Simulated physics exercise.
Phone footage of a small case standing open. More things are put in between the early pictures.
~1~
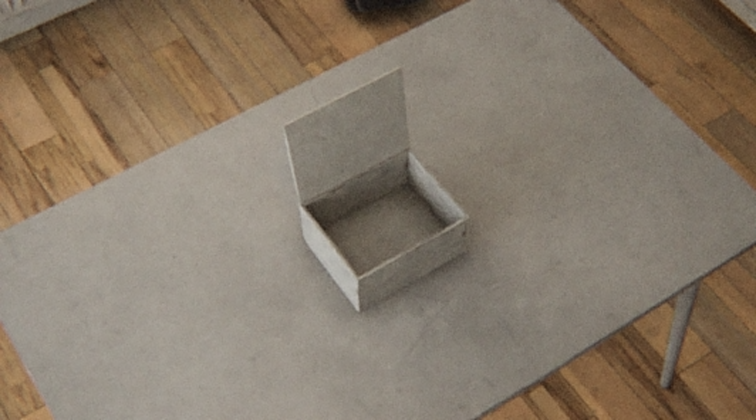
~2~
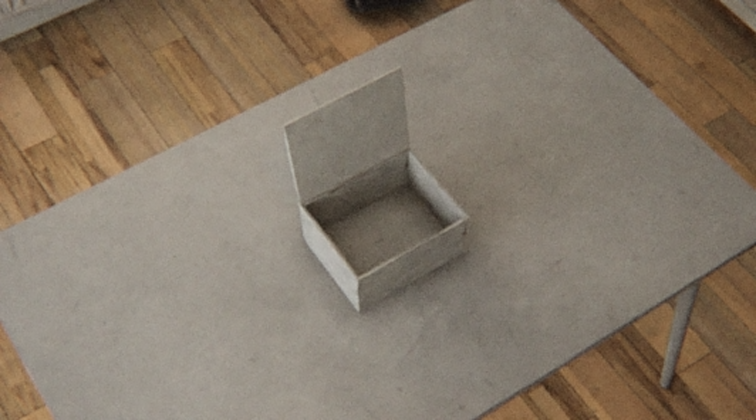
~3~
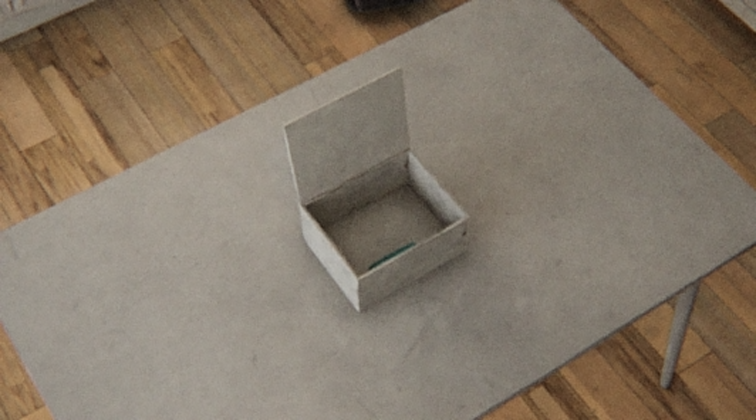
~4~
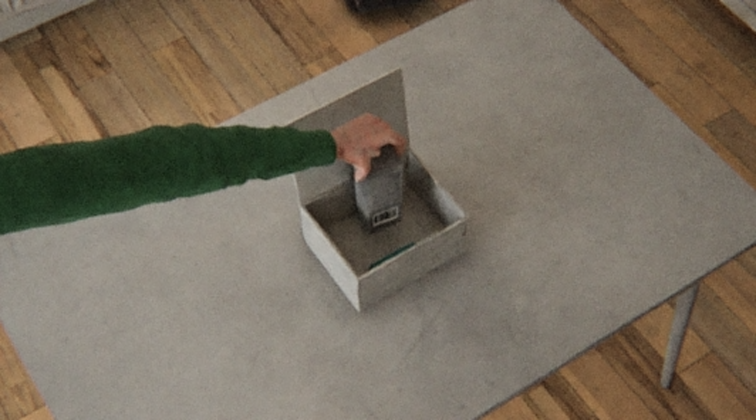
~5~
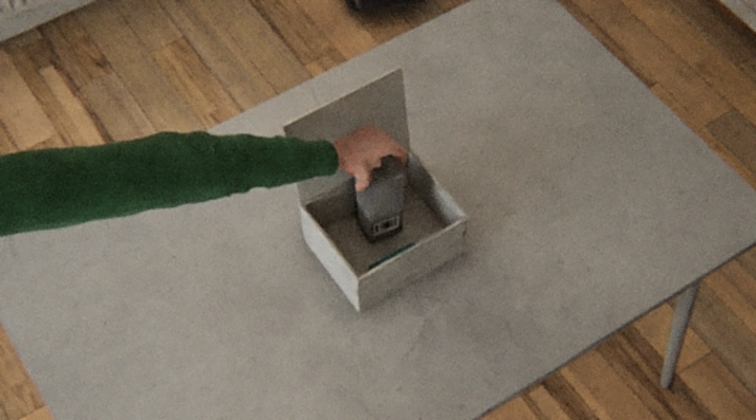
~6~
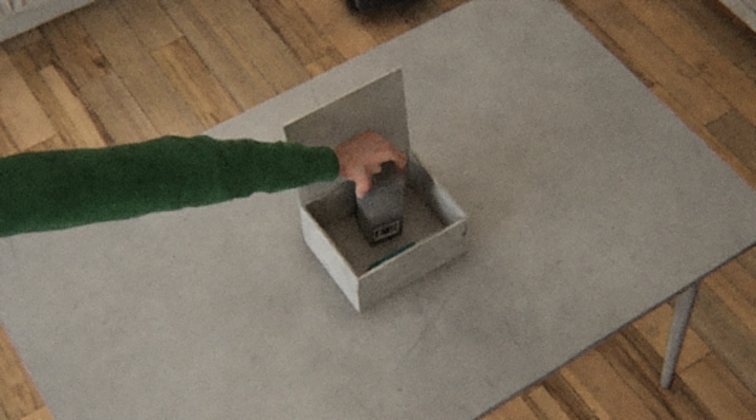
The clip shows an open box with its lid raised on a grey table, a small green item appearing inside; then a green-sleeved arm from the left holds a dark grey carton and lowers it slightly into the box.
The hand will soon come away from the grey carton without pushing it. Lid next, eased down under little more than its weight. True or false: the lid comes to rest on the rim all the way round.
False, it is held up.
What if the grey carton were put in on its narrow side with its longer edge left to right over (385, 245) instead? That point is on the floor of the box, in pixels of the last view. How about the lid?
The lid settles shut this time.
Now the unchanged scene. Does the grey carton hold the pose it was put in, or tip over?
It stays as it was set.
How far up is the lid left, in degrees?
The lid sits around 65° above the rim.
Then, 1.30 s past the last view, lid 78° above the rim.
Then, 3.30 s past the last view, lid 65° above the rim.
Finally, lid 66° above the rim; both still in place. Final places as the last picture's camera would see them, grey carton near (378, 203).
